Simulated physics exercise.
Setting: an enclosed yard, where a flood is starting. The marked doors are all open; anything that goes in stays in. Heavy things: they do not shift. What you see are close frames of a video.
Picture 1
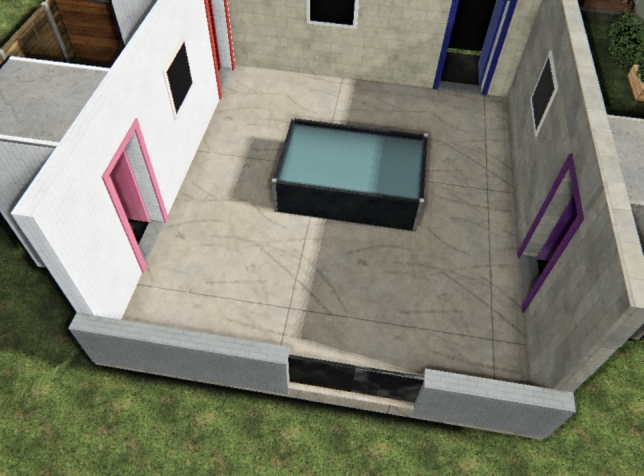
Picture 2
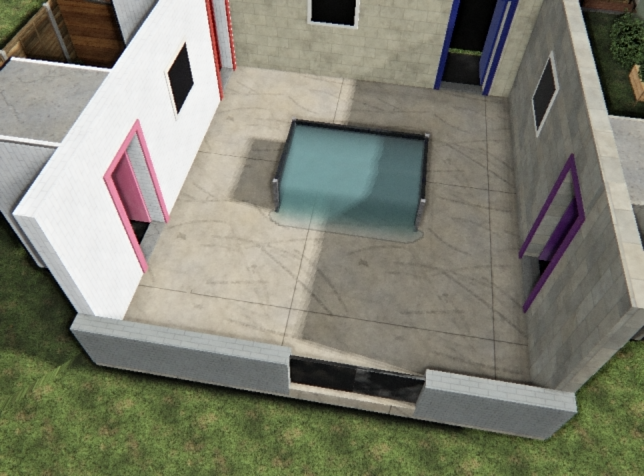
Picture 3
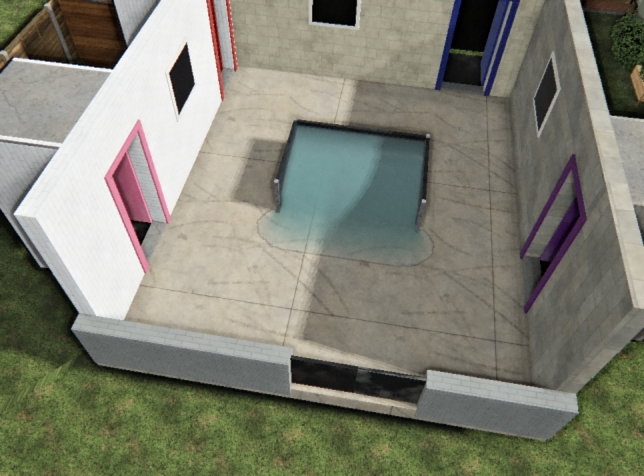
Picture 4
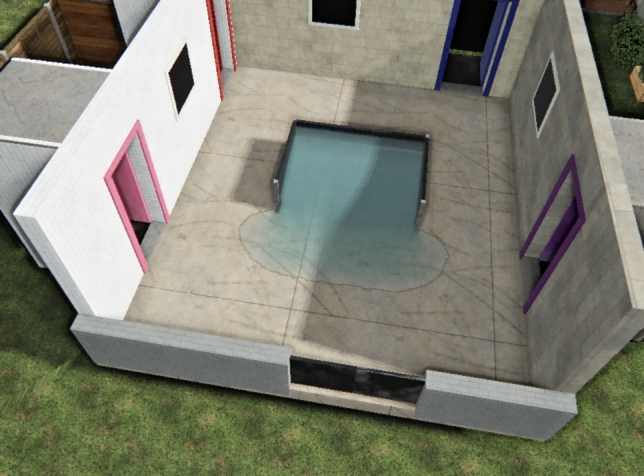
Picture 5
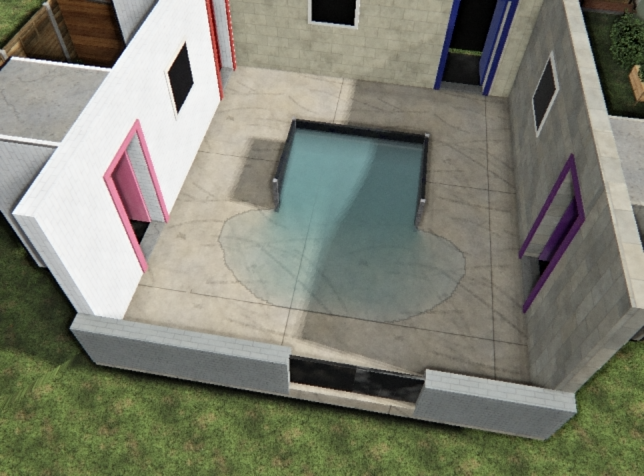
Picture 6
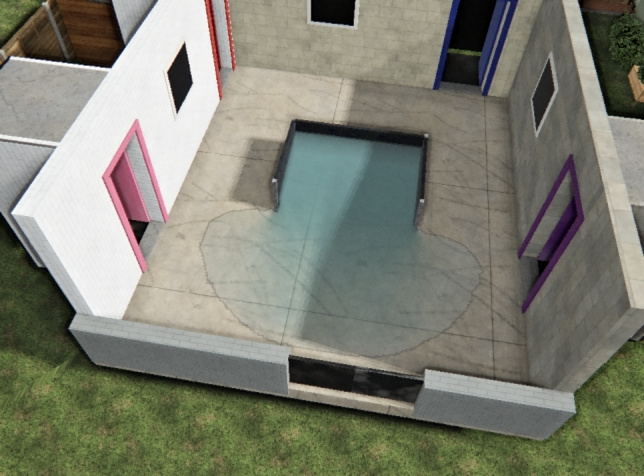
At the start, a dark-sided tank of blue-green water stands whole and still in a walled concrete yard. Its near side opens and water pours out onto the floor, then spreads toward the front wall in a widening, rounded sheet, while the level in the tank drops slightly.
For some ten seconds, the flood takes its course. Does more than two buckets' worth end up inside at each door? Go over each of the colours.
As I see it, I expect the blue door to let through too much, I expect the red door to let through an acceptable amount, I expect the pink door to let through too much, I expect the purple door to let through an acceptable amount.
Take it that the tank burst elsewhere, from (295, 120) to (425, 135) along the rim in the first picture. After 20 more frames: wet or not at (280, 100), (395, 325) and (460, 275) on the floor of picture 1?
Taken in turn they're swamped, unwetted and unwetted.
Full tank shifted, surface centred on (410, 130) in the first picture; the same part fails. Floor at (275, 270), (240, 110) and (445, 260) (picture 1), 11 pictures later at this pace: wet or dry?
Points in order: Inundated; not reached; inundated.
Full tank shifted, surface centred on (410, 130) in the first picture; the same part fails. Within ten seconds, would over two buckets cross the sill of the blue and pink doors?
Both checked - blue door remains within limits, pink door surpasses the limit.
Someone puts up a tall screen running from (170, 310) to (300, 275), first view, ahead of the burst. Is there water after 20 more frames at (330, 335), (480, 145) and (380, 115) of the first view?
Taking the three spots in turn, they are inundated, unwetted and unwetted.
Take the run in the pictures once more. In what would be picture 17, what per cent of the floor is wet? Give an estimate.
About 40 per cent.
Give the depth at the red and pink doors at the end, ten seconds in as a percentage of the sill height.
The first is near 80 per cent, the second near 200 per cent.
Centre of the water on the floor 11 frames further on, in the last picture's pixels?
Close to (331, 288), I reckon.
A moment on, water covers 35 % of the floor; the blue door not reached, the red door not reached, the pink door not reached, the purple door not reached.
Next, water covers 40 % of the floor; the blue door not reached, the red door not reached, the pink door wet at the sill, nothing in, the purple door wet at the sill, nothing in.
Then, water covers 50 % of the floor; the blue door not reached, the red door not reached, the pink door under two buckets in, the purple door wet at the sill, nothing in.
Later, water covers 90 % of the floor; the blue door under two buckets in, the red door wet at the sill, nothing in, the pink door over two buckets in, the purple door wet at the sill, nothing in.
In the end, water covers 100 % of the floor; the blue door over two buckets in, the red door under two buckets in, the pink door far over two buckets in, the purple door wet at the sill, nothing in.
